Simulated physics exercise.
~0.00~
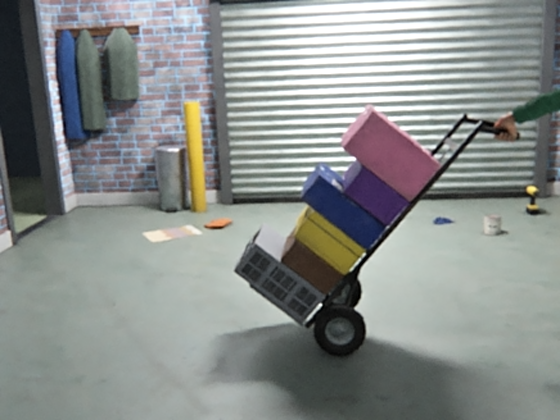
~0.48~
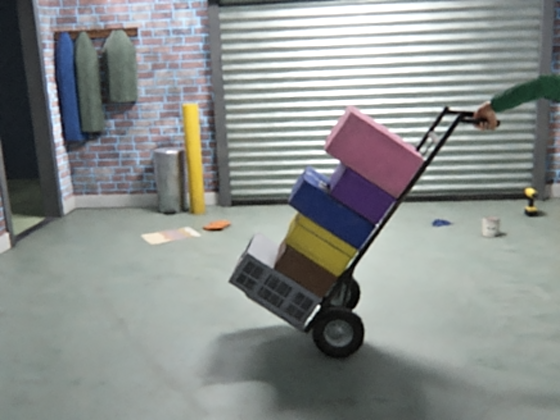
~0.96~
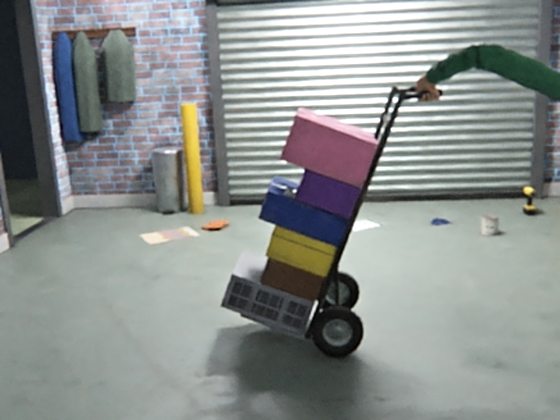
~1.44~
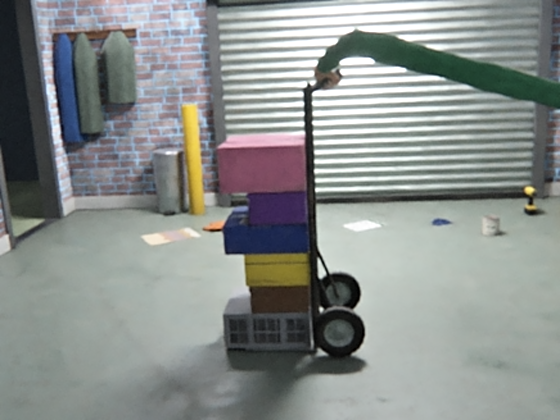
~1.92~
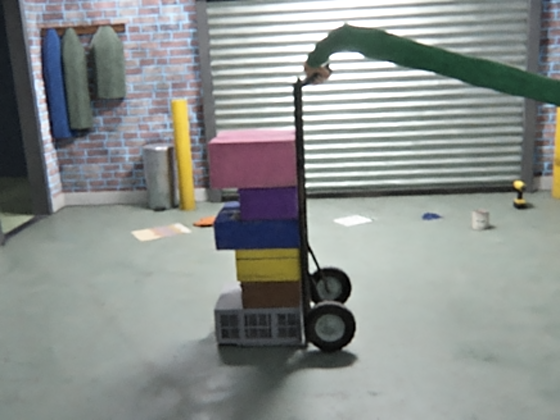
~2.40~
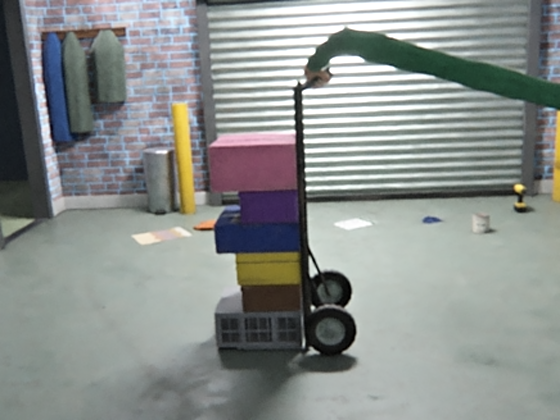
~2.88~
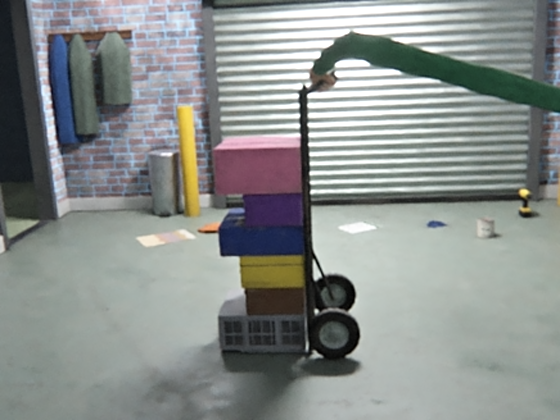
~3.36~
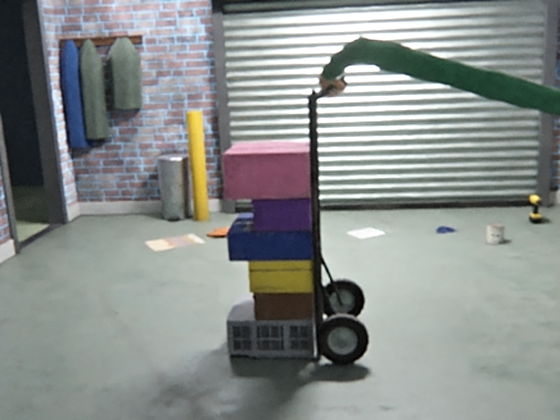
The footage shows a green-sleeved arm swinging a tilted two-wheeled hand truck upright in a garage, carrying a stack of colourful boxes above a grey crate. The truck comes to a stand, and the hand keeps holding its handle while the stack stays in place.
